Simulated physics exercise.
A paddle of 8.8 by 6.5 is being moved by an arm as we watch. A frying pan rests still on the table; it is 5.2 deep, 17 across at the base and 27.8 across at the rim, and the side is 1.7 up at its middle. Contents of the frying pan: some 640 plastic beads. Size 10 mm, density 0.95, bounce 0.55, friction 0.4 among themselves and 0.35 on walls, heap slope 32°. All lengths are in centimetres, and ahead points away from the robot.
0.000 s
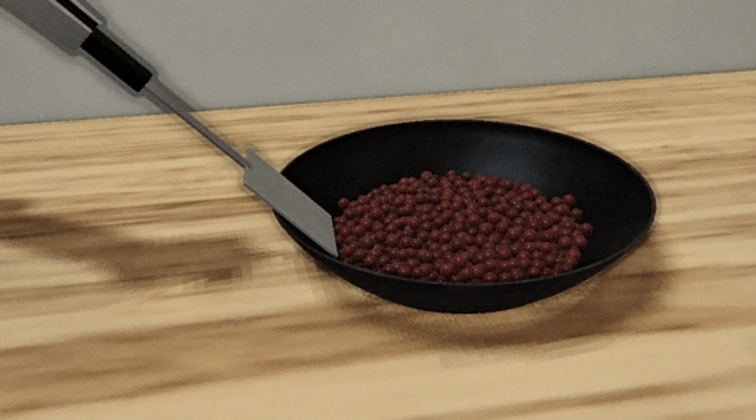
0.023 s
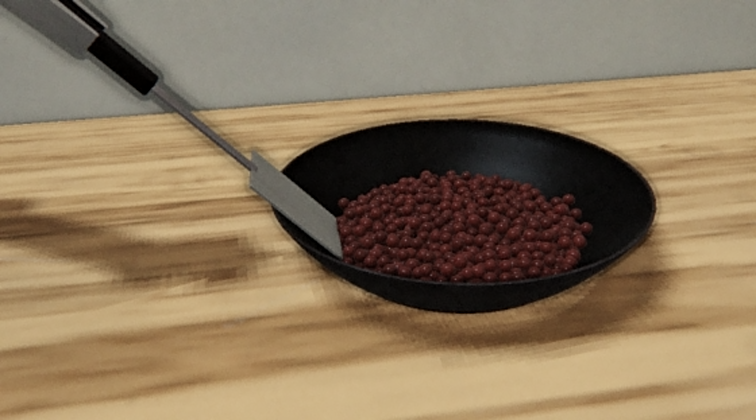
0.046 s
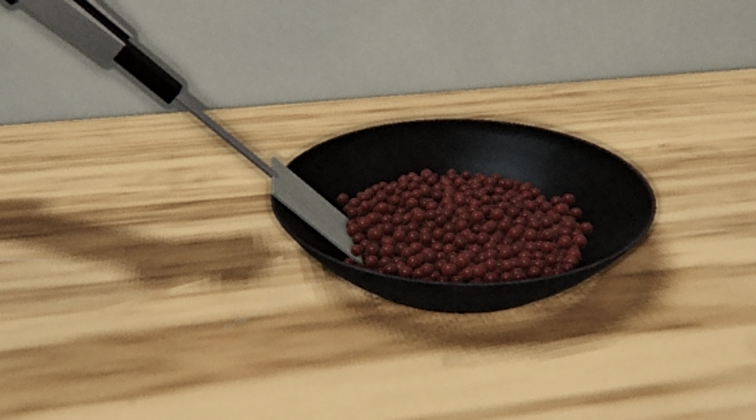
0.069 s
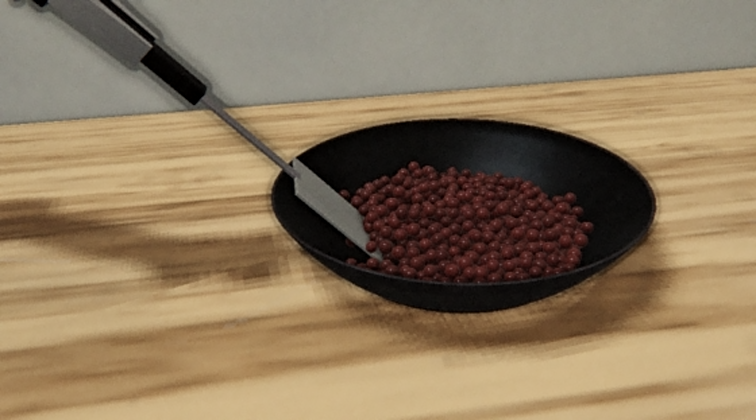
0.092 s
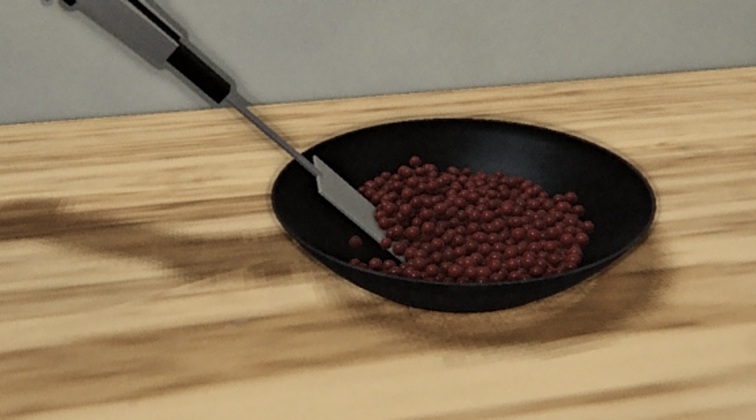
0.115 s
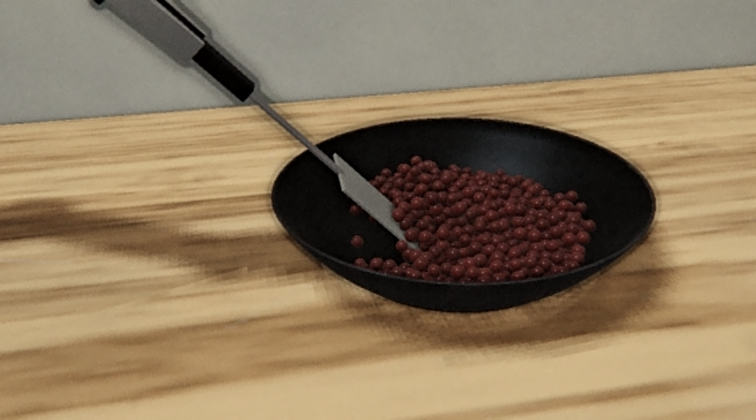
A gray paddle on an arm pushes rightward through dark red beads in a black pan.
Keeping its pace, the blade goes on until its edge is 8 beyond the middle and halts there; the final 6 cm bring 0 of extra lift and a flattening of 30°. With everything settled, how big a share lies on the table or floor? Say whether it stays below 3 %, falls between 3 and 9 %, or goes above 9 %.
It stays below 3 %.
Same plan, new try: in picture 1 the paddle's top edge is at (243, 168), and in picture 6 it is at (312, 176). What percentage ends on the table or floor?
Around 0 per cent finishes on the table or floor.
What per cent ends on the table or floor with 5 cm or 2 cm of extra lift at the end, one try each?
Roughly 5 % and then 0 %.
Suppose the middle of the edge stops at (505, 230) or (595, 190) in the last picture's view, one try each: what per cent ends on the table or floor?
Close to 0 and close to 15 per cent, respectively.
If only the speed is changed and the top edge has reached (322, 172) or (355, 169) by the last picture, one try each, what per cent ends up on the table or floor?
I'd estimate some 0 and 0 in a hundred.
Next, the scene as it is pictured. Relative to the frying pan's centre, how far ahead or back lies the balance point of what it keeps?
About 4.0 centimetres ahead.
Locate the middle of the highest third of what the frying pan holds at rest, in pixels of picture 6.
The centre sits close to (558, 196).
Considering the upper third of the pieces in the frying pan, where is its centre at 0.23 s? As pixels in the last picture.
I'd say close to (507, 202).
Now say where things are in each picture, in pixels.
The first frame shows paddle top edge at (246, 165), sloping 48°; upper third of the load around (456, 221), from x 340 to 585, top at y 175; 641 in the frying pan.
The second frame shows paddle top edge at (251, 167), sloping 48°; upper third of the load around (457, 220), from x 340 to 585, top at y 175.
The third frame shows paddle top edge at (272, 174), sloping 48°; upper third of the load around (449, 218), from x 345 to 585, top at y 175.
The fourth frame shows paddle top edge at (295, 175), sloping 48°; upper third of the load around (446, 214), from x 345 to 585, top at y 165.
The fifth frame shows paddle top edge at (317, 173), sloping 48°; upper third of the load around (449, 211), from x 345 to 590, top at y 160.
The sixth frame shows paddle top edge at (338, 171), sloping 48°; upper third of the load around (454, 209), from x 350 to 590, top at y 160; 641 in the frying pan.
By 0.17 s, sloping 48°, highest piece 5 above the table; 641 in the frying pan.
By 0.23 s, sloping 35°, highest piece 5 above the table; 641 in the frying pan.
By 0.46 s, sloping 18°, highest piece 5 above the table; 640 in the frying pan, 1 on the table or floor.
By 1.51 s, sloping 18°, highest piece 5 above the table; 640 in the frying pan, 1 on the table or floor.
Final count, 640 in the frying pan, 1 on the table or floor. That is 0 % on the table or floor.
